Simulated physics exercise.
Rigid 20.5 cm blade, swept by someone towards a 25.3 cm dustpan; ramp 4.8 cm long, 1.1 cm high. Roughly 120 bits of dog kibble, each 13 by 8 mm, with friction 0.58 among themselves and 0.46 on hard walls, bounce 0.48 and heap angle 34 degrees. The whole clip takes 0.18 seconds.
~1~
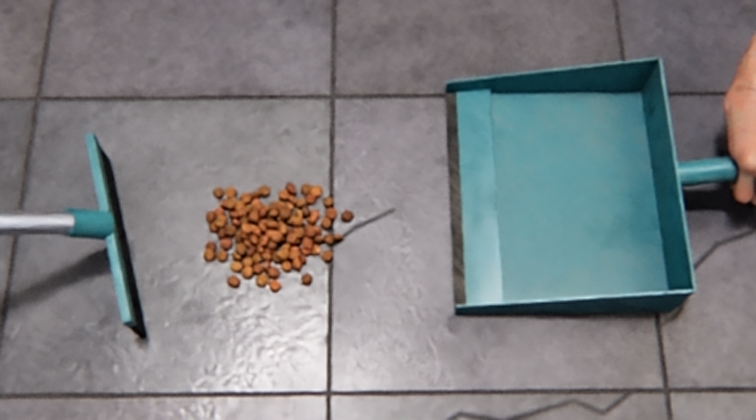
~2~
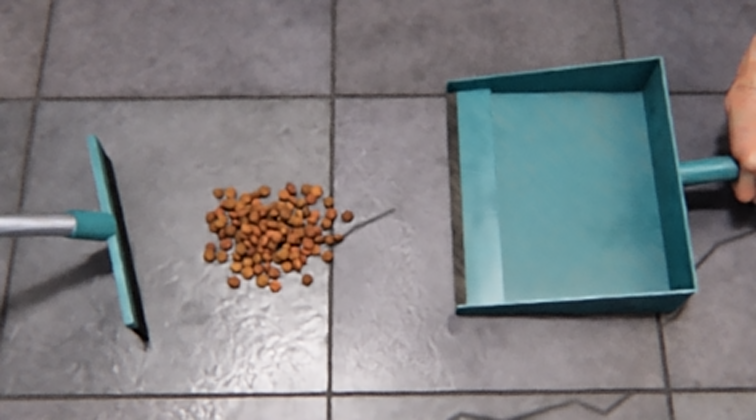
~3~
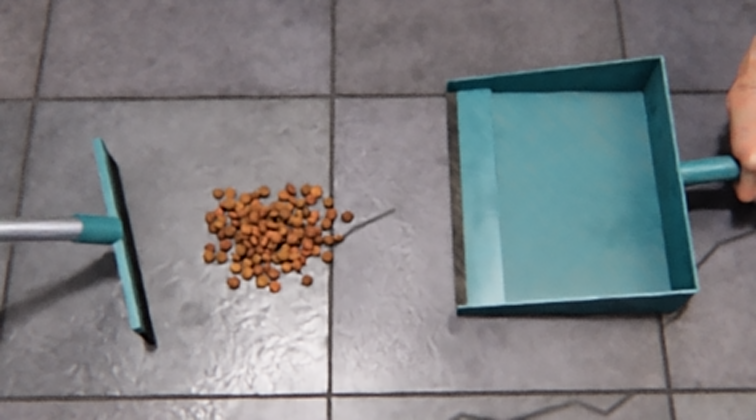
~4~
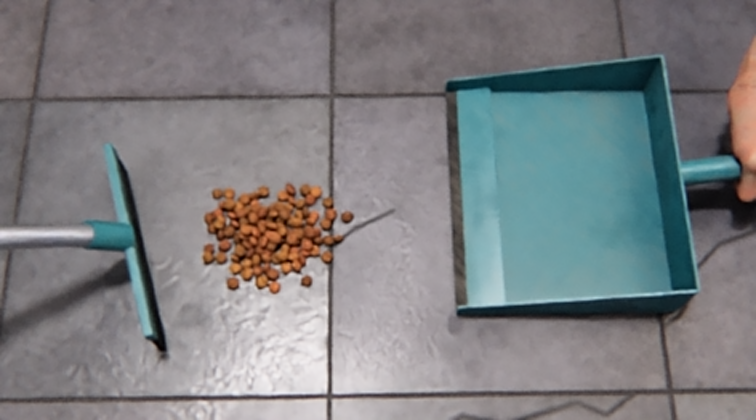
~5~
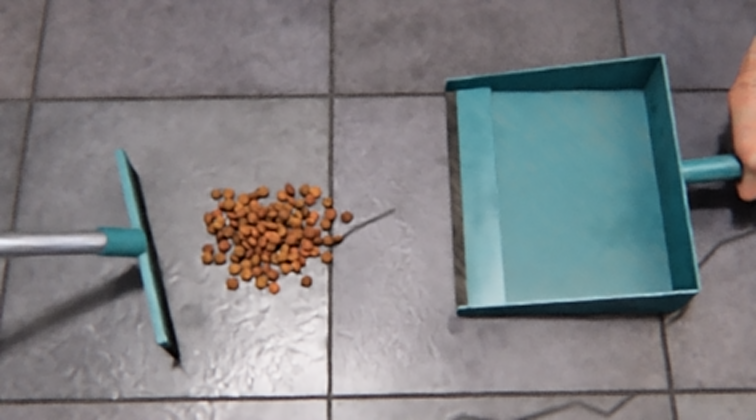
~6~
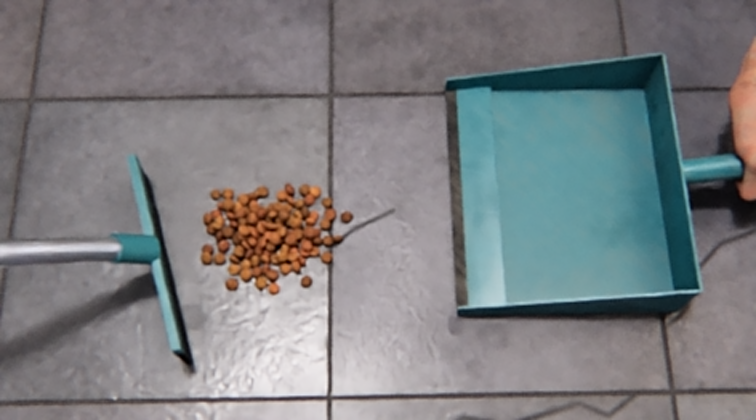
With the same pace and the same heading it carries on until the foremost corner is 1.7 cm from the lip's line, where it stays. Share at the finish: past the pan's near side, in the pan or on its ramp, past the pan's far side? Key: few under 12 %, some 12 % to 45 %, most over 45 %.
Near side = few, pan = few, far side = few.
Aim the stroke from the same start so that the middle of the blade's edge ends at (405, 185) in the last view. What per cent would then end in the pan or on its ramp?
About 15 %.
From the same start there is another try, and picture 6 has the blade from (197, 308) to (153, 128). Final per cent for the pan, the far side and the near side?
Split: Pan = 20, far = 0, near = 0.
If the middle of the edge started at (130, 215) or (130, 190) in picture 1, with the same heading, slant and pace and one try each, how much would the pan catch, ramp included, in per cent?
0 and 0 per cent, roughly.
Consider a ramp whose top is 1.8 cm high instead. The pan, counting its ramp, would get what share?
In that case some 0 per cent.
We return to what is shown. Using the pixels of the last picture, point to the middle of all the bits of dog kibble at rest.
Centre at rest, approx.: (333, 227) px.
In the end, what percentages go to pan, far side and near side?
Near side 5 %, pan 0 %, far side 0 %.
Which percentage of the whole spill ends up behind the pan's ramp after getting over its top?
It comes to some 0 per cent.
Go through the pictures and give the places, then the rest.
In the first frame, blade from (129, 321) to (93, 142), moved 0.0 cm, 0 of the pieces shifted so far; middle of the pieces at (271, 234); pan at (572, 196).
In the second frame, blade from (132, 323) to (95, 144), moved 0.3 cm, 0 of the pieces shifted so far; middle of the pieces at (271, 235).
In the third frame, blade from (139, 328) to (101, 147), moved 1.1 cm, 0 of the pieces shifted so far; middle of the pieces at (271, 235).
In the fourth frame, blade from (151, 335) to (111, 152), moved 2.5 cm, 0 of the pieces shifted so far; middle of the pieces at (271, 235).
In the fifth frame, blade from (164, 342) to (123, 158), moved 4.0 cm, 0 of the pieces shifted so far; middle of the pieces at (270, 236).
In the sixth frame, blade from (178, 349) to (135, 163), moved 5.4 cm, 0 of the pieces shifted so far; middle of the pieces at (270, 236); pan at (574, 195).
Then, 0.31 s after the last picture, middle of the blade 17 cm from the lip; 0 % over the lip, far side 0 %, near side 0 %.
Then, 0.52 s after the last picture, middle of the blade 9 cm from the lip; 0 % over the lip, far side 0 %, near side 5 %.
Then, 0.85 s after the last picture, middle of the blade 5 cm from the lip; 0 % over the lip, far side 0 %, near side 5 %.
In the end, near side 5 %, pan 0 %, far side 0 %, in front of the lip or behind the blade 95 %.
